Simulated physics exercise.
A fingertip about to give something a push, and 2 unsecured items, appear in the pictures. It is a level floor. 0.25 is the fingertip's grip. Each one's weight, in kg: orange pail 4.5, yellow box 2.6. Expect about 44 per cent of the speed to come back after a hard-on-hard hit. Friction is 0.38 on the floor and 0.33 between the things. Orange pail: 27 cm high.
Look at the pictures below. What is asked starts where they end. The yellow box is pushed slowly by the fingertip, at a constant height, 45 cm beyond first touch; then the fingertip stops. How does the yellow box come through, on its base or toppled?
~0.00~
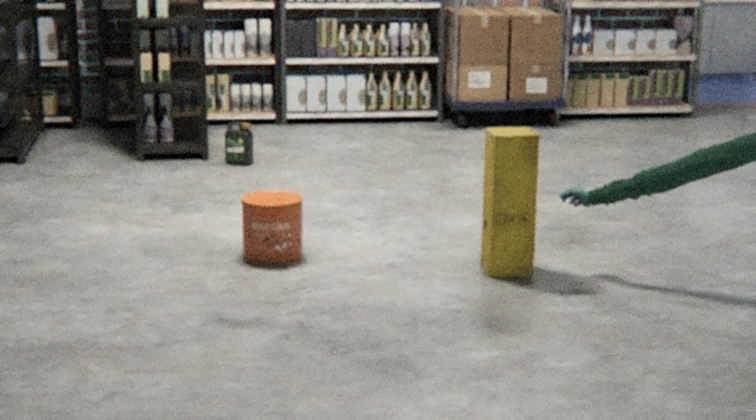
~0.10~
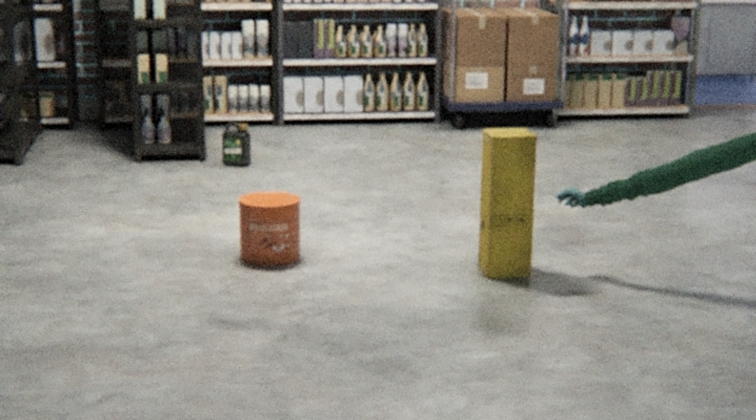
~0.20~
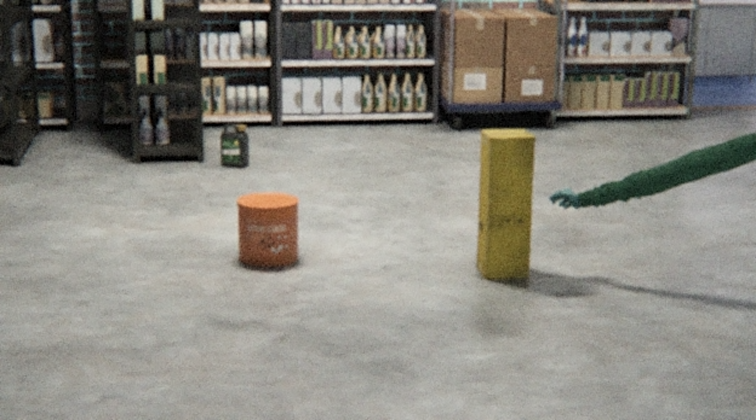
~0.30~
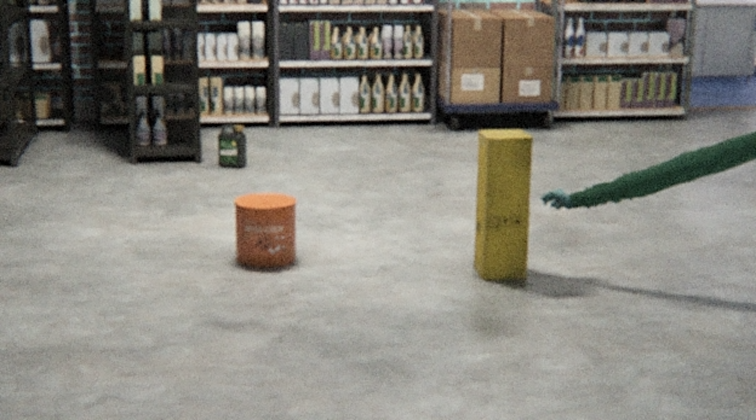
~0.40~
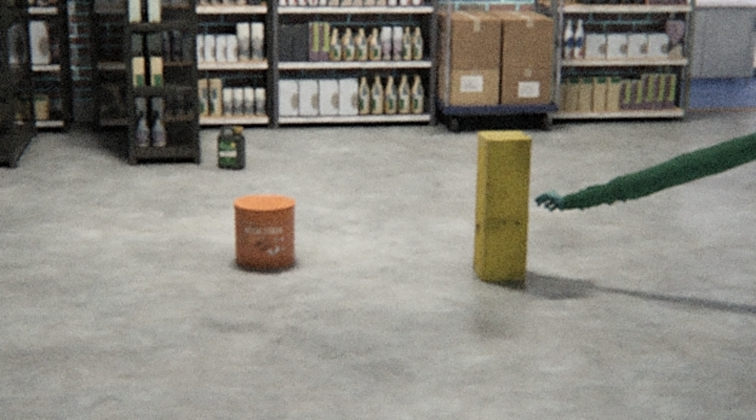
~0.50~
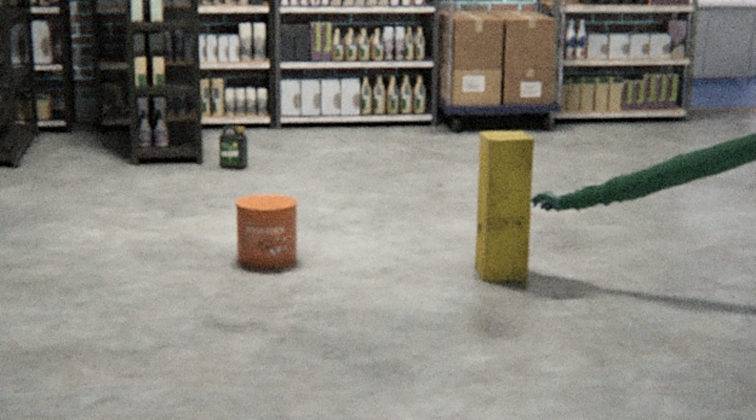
Over.
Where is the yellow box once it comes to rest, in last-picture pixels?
It comes to rest around (383, 257).
Around 1.00 s, 22 cm of travel; yellow box at 16° to upright near (480, 203).
Around 1.40 s, 32 cm of travel; yellow box at 48° to upright near (440, 215).
Around 1.60 s, 38 cm of travel; yellow box on its side near (401, 258).
Around 1.90 s, 45 cm of travel; yellow box on its side near (384, 257).
Finally (3.8 s), on their side or leaning hard on the floor, yellow box; orange pail still in place (within 14 cm). Final places as that camera would see them, yellow box near (383, 257).
